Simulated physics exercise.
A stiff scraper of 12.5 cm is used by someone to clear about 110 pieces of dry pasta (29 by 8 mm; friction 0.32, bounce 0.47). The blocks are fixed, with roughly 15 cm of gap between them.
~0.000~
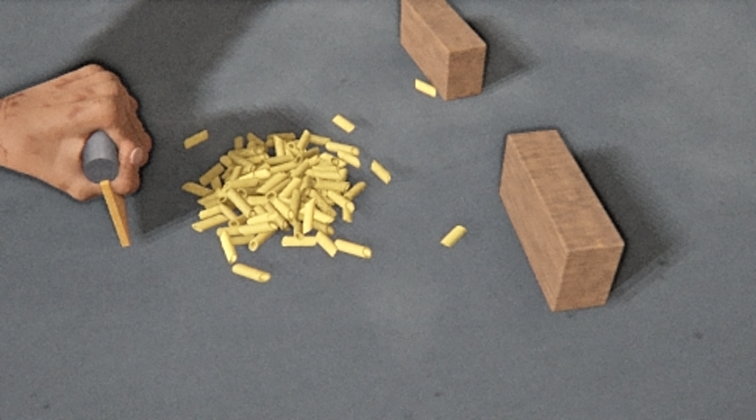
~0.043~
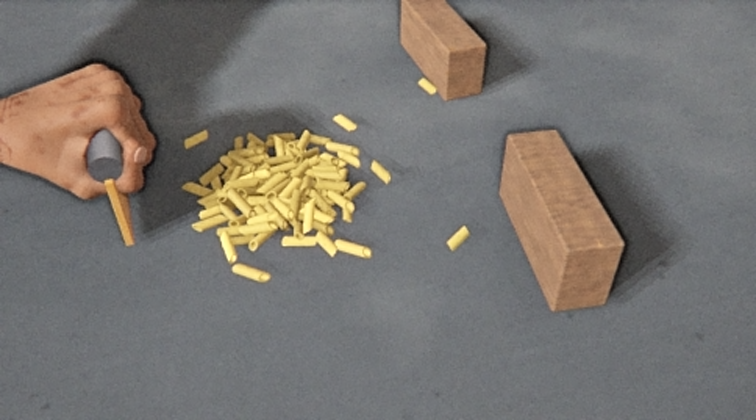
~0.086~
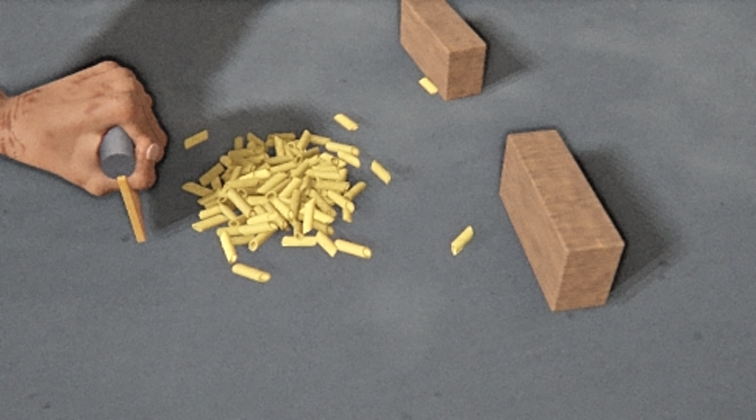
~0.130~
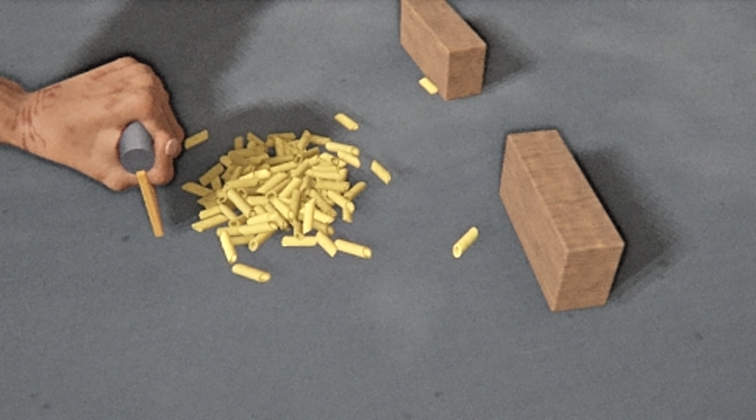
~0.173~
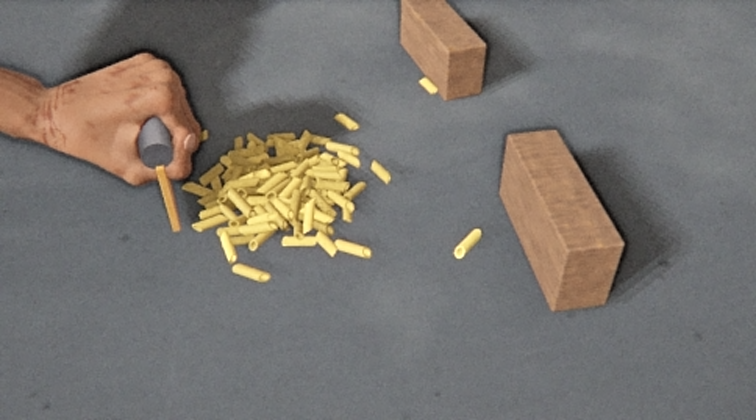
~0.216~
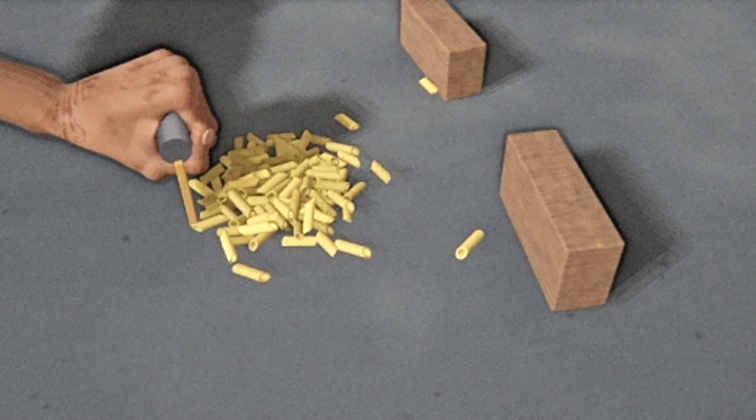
In this clip, a hand holding a small scraper moves a short way right across a gray surface to the left edge of a pile of yellow tube-shaped pieces, which stays largely undisturbed, while two wooden blocks stay still.
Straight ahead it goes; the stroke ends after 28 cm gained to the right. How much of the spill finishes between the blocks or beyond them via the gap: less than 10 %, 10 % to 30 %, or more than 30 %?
It is going to be a respectable showing at the gap.
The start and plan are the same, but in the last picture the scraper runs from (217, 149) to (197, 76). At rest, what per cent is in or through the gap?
5 per cent ends in or through the gap.
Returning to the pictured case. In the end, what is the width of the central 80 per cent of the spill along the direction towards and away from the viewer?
It covers around 16 cm.
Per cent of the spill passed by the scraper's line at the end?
Close to 50 in a hundred, I'd say.
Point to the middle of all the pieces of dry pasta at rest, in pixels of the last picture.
I'd point to somewhere near (440, 158).
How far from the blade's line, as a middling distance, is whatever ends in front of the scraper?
Around 3 cm from the line.
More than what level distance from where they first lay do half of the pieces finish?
I'd put it at around 12 centimetres.
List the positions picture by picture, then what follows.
Scraper from (109, 193) to (101, 110); moved 0.0 cm; pieces shifted so far, 0; middle of the spill at (280, 182); block at (561, 185); block at (442, 19), in the first frame.
Scraper from (113, 192) to (105, 109); moved 0.3 cm; pieces shifted so far, 2; middle of the spill at (280, 182), in the second frame.
Scraper from (125, 189) to (116, 107); moved 1.2 cm; pieces shifted so far, 2; middle of the spill at (280, 182), in the third frame.
Scraper from (144, 183) to (132, 103); moved 2.6 cm; pieces shifted so far, 2; middle of the spill at (280, 182), in the fourth frame.
Scraper from (163, 178) to (149, 99); moved 4.1 cm; pieces shifted so far, 2; middle of the spill at (280, 182), in the fifth frame.
Scraper from (181, 173) to (165, 95); moved 5.5 cm; pieces shifted so far, 2; middle of the spill at (280, 182); block at (561, 185); block at (442, 19). Its speed is about 0.33 m/s, heading 11 degrees away from the viewer, in the sixth frame.
After 0.54 s, scraper 16 cm from its start, spill 16 cm wide; held up before the blocks 100 %.
Then, at 0.87 s, scraper 27 cm from its start, spill 19 cm wide; in or through the gap 5 %, held up before the blocks 95 %.
Then, at 1.15 s, scraper 28 cm from its start, spill 19 cm wide; in or through the gap 15 %, held up before the blocks 85 %.
In the end, at 1.4 s, in or through the gap 15 %, round the near block 0 %, round the far block 0 %, held up before the blocks 85 %.
